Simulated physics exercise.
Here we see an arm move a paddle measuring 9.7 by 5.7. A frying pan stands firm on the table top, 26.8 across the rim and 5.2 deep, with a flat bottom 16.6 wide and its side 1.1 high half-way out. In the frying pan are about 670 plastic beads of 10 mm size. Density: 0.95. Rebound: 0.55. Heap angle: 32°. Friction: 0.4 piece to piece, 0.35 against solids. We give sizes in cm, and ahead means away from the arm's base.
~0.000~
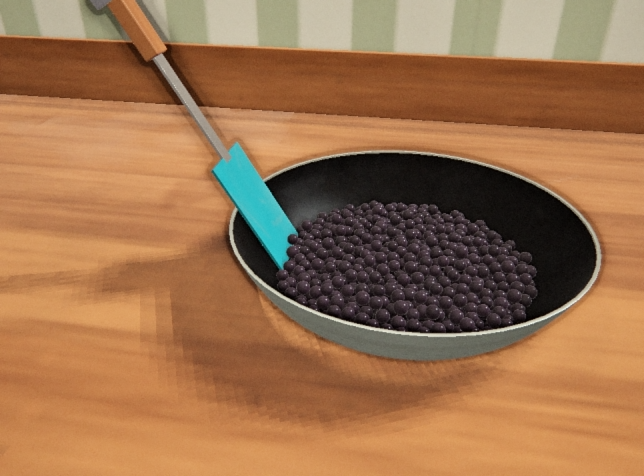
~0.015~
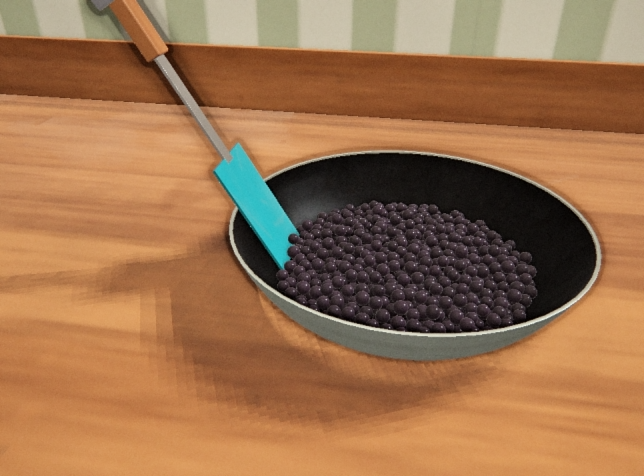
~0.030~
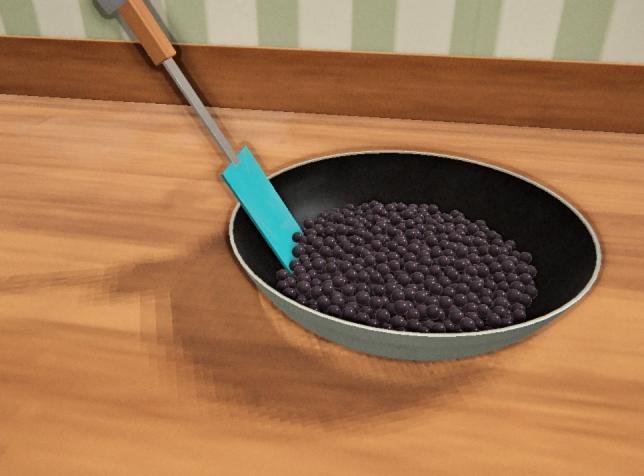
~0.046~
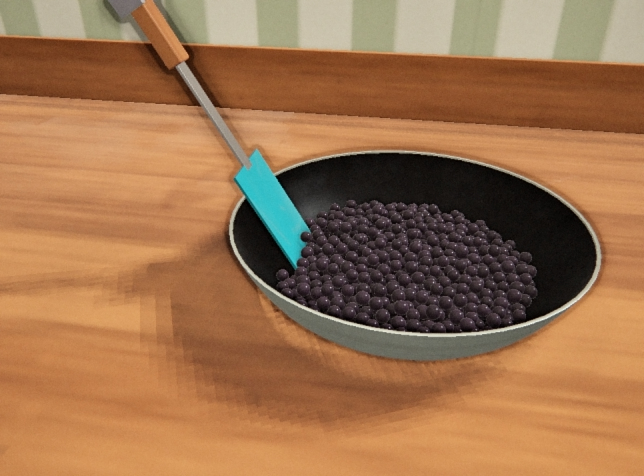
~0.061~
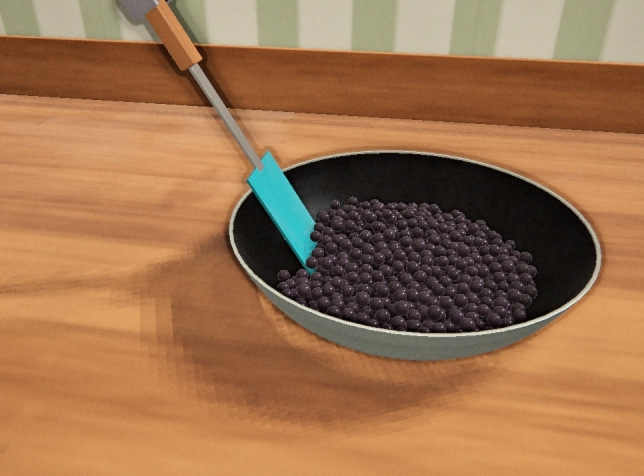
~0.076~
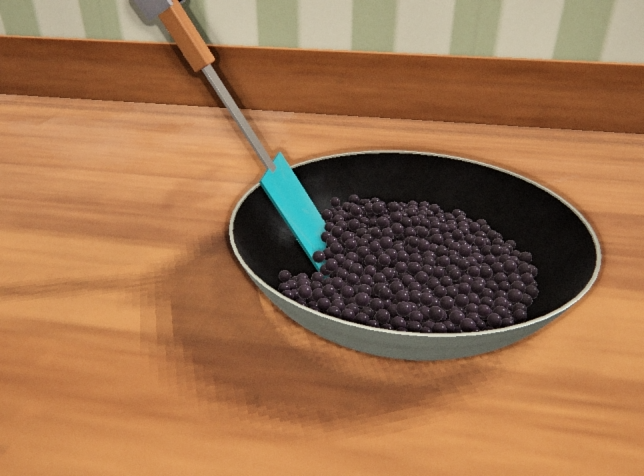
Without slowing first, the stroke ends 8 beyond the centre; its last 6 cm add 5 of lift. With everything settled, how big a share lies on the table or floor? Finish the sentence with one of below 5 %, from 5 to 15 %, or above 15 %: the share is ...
The share is below 5 %.
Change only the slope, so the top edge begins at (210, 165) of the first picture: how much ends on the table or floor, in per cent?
Roughly 0 percent ends on the table or floor.
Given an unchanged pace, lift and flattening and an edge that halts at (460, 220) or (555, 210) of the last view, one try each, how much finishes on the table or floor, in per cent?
I'd say roughly 0 per cent, then roughly 5 per cent.
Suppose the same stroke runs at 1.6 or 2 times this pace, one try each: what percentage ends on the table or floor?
Some 10 and 10 per cent.
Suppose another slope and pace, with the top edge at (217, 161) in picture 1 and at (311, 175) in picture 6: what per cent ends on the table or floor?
About 10 per cent.
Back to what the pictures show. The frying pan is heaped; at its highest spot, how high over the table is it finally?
Height at rest: Roughly 5.0 cm.
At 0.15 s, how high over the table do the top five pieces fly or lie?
Somewhere near 5 cm, I'd say.
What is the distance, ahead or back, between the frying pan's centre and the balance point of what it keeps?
It rests close to 3.0 centimetres ahead of centre.
After 0.15 s, sloping 59°, highest piece 5 above the table; 666 in the frying pan.
After 0.23 s, sloping 59°, highest piece 6 above the table; 666 in the frying pan.
After 0.47 s, sloping 59°, highest piece 5 above the table; 656 in the frying pan, 9 on the table or floor, 1 on the blade or in flight.
After 1.52 s, sloping 59°, highest piece 5 above the table; 656 in the frying pan, 10 on the table or floor.
In the end, 656 in the frying pan, 10 on the table or floor. That is 2 % on the table or floor.
